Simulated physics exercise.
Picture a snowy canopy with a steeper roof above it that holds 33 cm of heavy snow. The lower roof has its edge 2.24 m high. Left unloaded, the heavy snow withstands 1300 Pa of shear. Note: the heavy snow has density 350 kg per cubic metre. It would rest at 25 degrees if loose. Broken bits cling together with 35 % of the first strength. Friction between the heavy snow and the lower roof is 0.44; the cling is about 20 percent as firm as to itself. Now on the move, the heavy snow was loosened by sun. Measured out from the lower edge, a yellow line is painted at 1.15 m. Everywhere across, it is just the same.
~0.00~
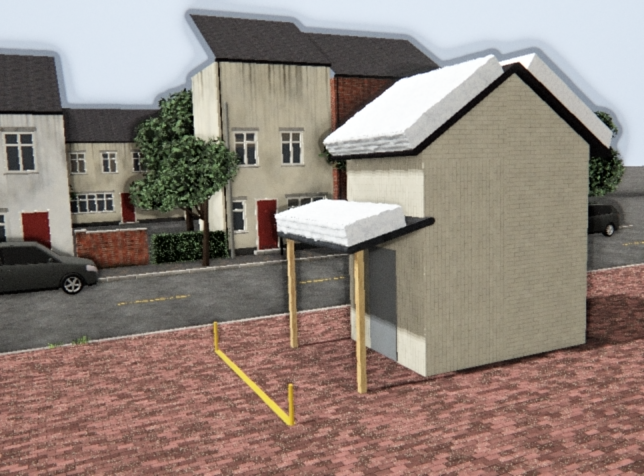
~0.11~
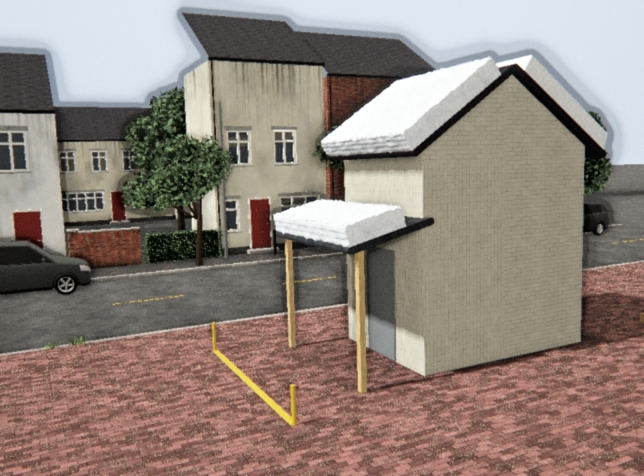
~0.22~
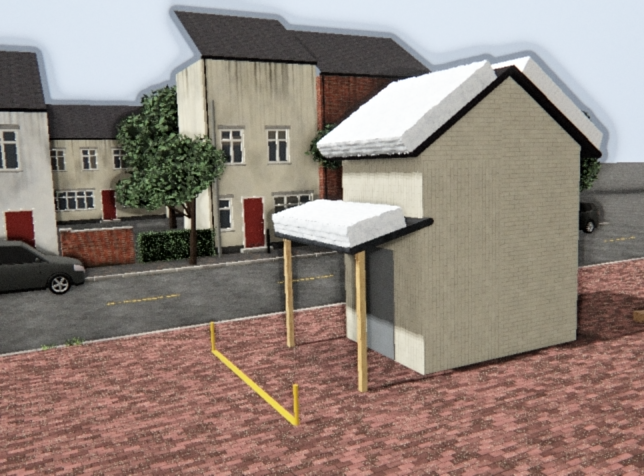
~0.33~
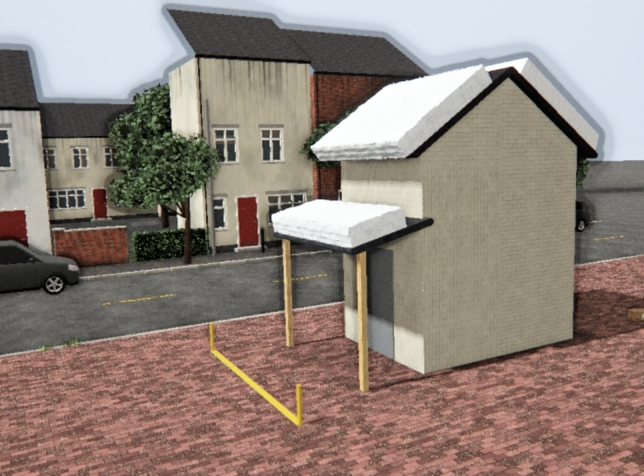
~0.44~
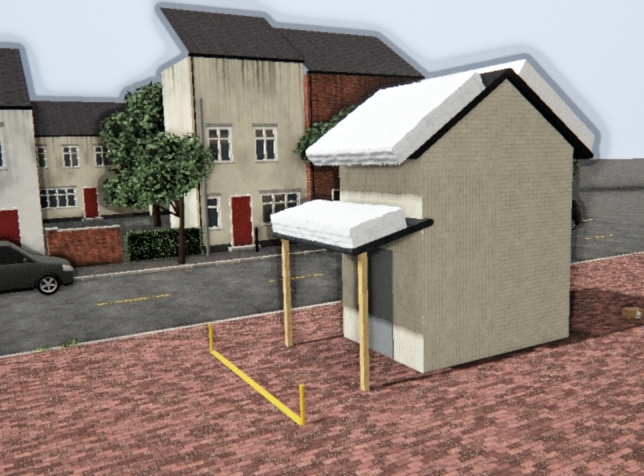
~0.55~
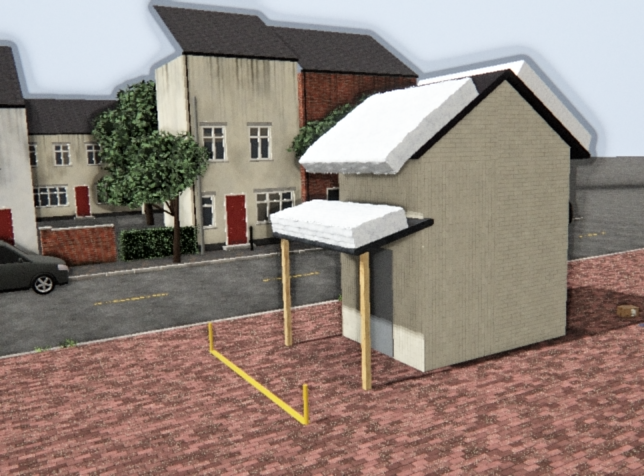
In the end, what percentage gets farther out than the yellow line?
About 49 %.
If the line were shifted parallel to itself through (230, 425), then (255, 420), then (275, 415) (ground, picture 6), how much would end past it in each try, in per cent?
First try around 20 per cent, second around 30 per cent, third around 40 per cent.
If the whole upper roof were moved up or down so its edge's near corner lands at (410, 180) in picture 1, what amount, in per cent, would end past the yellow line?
Result: Near 30 %.
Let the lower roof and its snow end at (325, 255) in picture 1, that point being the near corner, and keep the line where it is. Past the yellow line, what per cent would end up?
That would be roughly 40 percent.
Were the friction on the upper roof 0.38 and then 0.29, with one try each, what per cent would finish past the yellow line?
Try 1: 30 %; try 2: 40 %.
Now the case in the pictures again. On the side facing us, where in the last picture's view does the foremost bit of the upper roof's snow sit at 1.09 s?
Around (342, 228).
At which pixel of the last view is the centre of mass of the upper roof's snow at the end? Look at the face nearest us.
Position: About (258, 404).
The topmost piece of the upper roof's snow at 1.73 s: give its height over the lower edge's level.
0.3 m or thereabouts.
After 1.09 s, none is below the lower edge and 0 % is past the line.
After 1.73 s, 60 % is below the lower edge and 22 % is past the line.
After 2.36 s, 76 % is below the lower edge and 49 % is past the line.
After 3.00 s, 77 % is below the lower edge and 49 % is past the line.
After 3.20 s, at the end, 77 % is below the lower edge and 49 % is past the line.
